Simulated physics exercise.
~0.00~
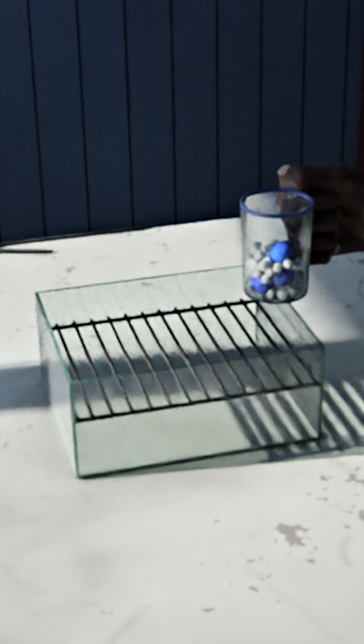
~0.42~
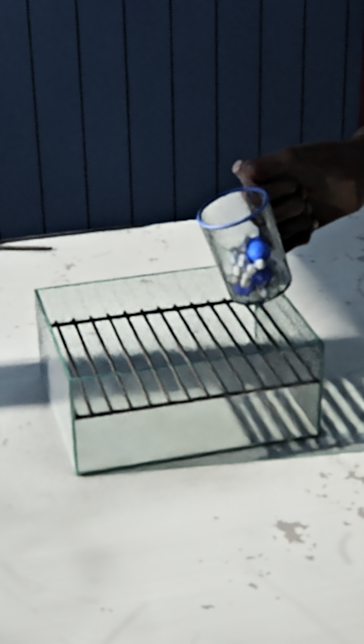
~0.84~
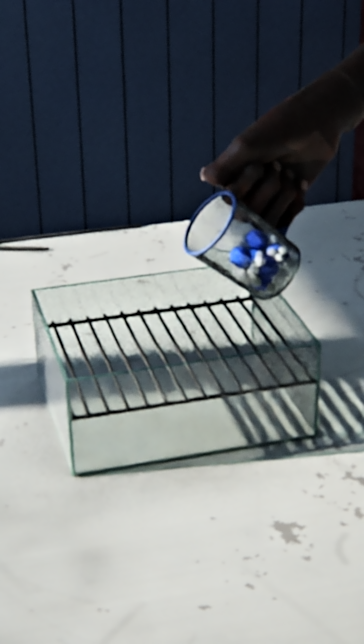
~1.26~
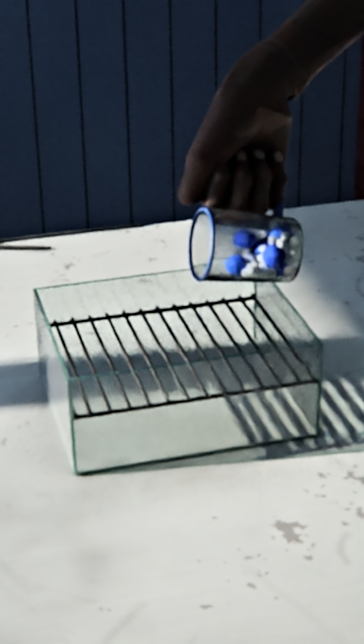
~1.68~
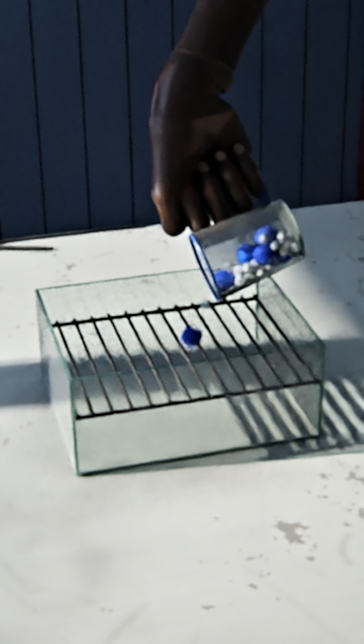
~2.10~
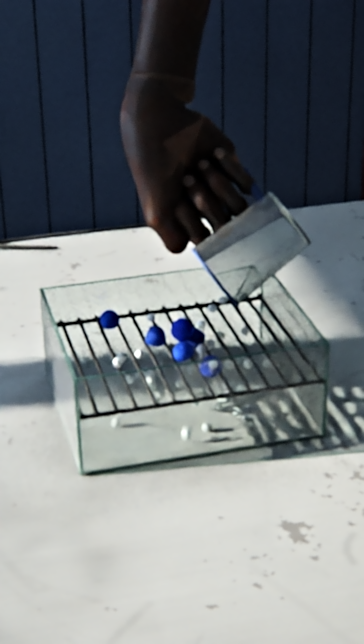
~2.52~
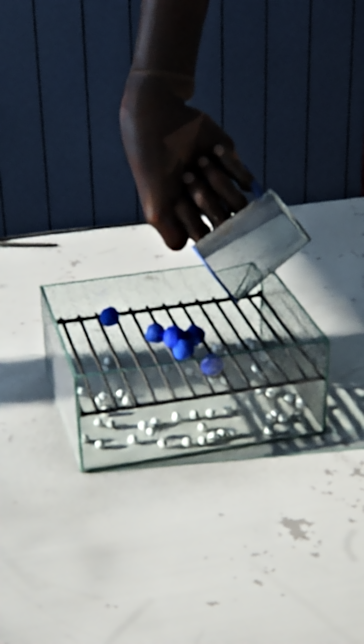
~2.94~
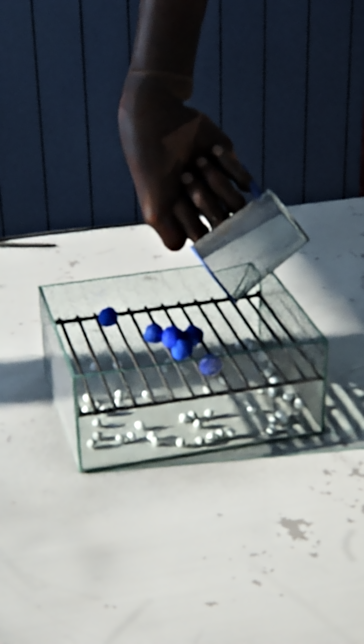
A hand tips a cup over a rack; white beads drop through, blue ones stay on top.
